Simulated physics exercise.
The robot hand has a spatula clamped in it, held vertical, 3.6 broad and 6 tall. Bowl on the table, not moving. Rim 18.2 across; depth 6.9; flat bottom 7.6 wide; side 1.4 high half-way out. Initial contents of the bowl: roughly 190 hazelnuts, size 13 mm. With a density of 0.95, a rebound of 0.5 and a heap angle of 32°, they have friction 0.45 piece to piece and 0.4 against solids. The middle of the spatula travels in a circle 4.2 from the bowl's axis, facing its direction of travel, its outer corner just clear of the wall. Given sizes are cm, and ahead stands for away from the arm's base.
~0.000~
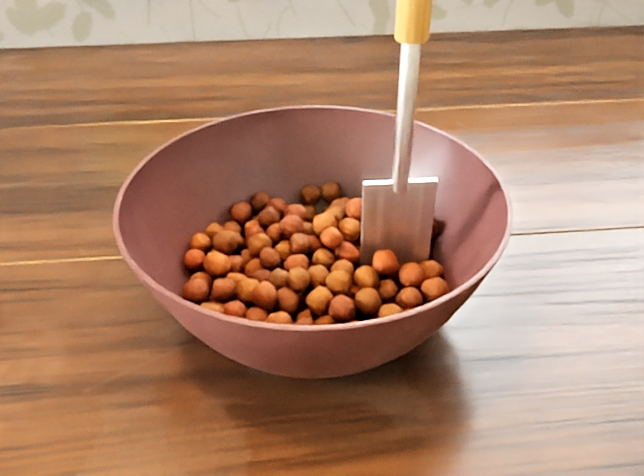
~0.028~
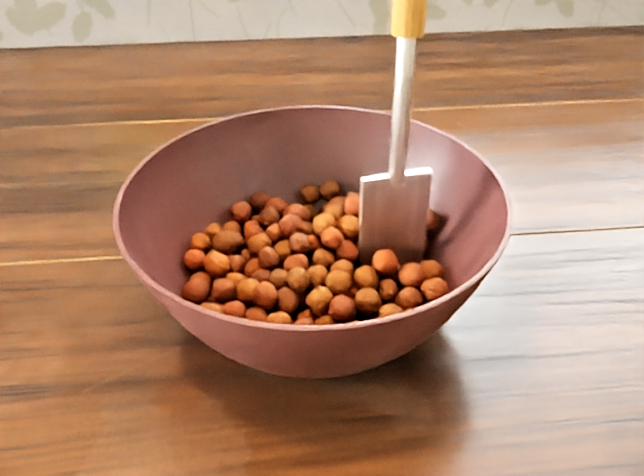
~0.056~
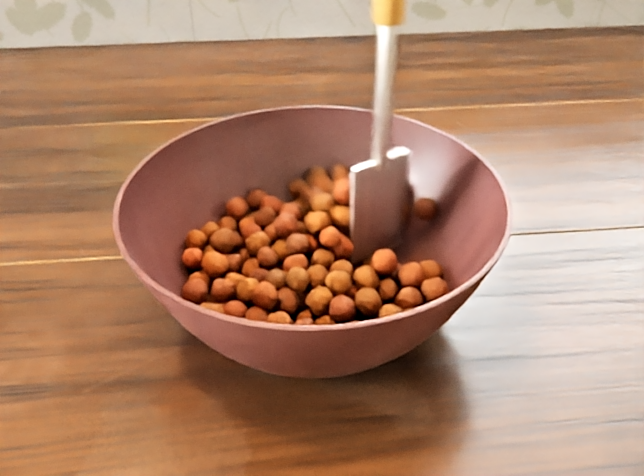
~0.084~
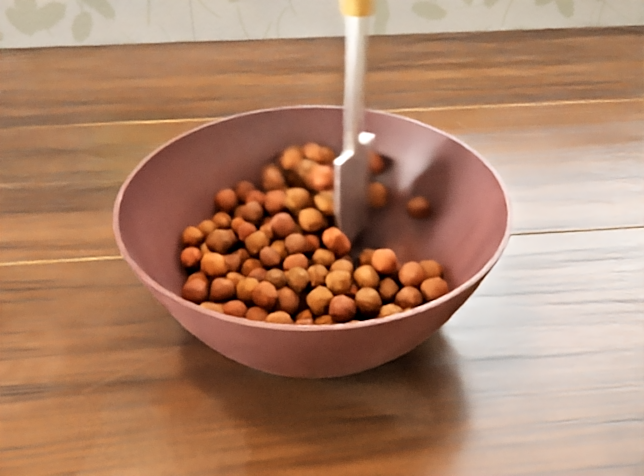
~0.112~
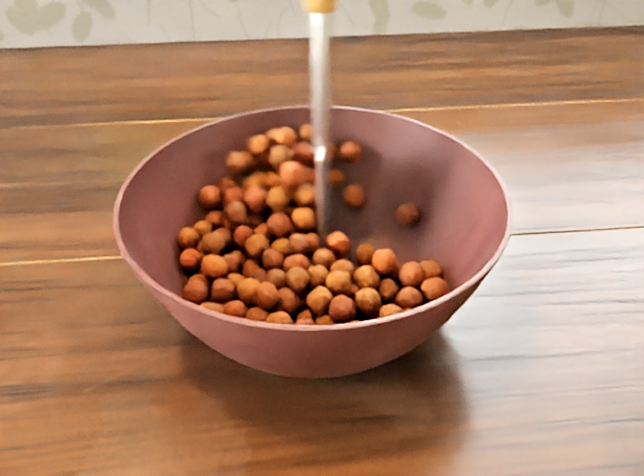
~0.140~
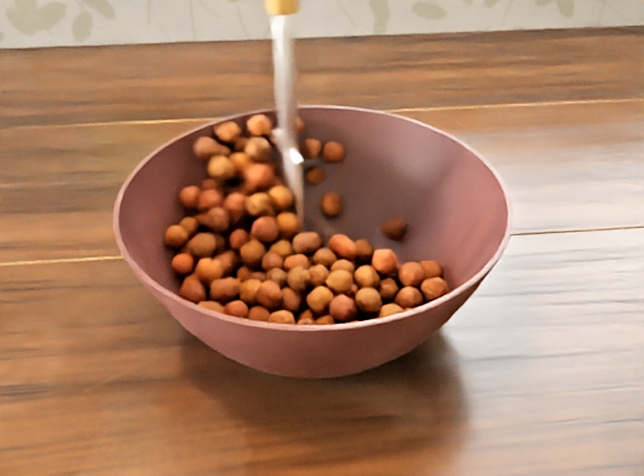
Metal spatula with a yellow handle sweeping leftward along the back of a pinkish bowl, pushing round brown nuts into a heap.
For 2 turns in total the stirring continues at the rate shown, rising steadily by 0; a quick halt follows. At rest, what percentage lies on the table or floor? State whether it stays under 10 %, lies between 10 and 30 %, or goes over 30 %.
It lies between 10 and 30 %.
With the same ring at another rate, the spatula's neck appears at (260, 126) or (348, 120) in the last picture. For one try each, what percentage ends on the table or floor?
About 30 and 5 per cent.
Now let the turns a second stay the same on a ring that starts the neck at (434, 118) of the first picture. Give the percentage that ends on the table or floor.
Roughly 20 per cent.
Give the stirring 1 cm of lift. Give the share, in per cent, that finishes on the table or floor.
Roughly 10 per cent.
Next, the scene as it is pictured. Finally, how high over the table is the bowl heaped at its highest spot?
Measured height: Some 6.0 cm.
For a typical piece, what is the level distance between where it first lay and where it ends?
Around 9 centimetres.
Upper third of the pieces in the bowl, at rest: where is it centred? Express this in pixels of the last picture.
About (373, 219).
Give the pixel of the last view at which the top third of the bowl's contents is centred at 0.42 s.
I'd put it at around (432, 216).
After 0.42 s, 343° round, highest piece 9 above the table; 177 in the bowl, 8 on the table or floor, 5 in flight or on the tool.
After 0.69 s, 223° round, highest piece 8 above the table; 164 in the bowl, 23 on the table or floor, 3 in flight or on the tool.
After 1.03 s, 0° round, highest piece 8 above the table; 155 in the bowl, 35 on the table or floor.
After 1.73 s, 0° round, highest piece 5 above the table; 155 in the bowl, 35 on the table or floor.
In the end, 155 in the bowl, 35 on the table or floor. That is 18 % on the table or floor.
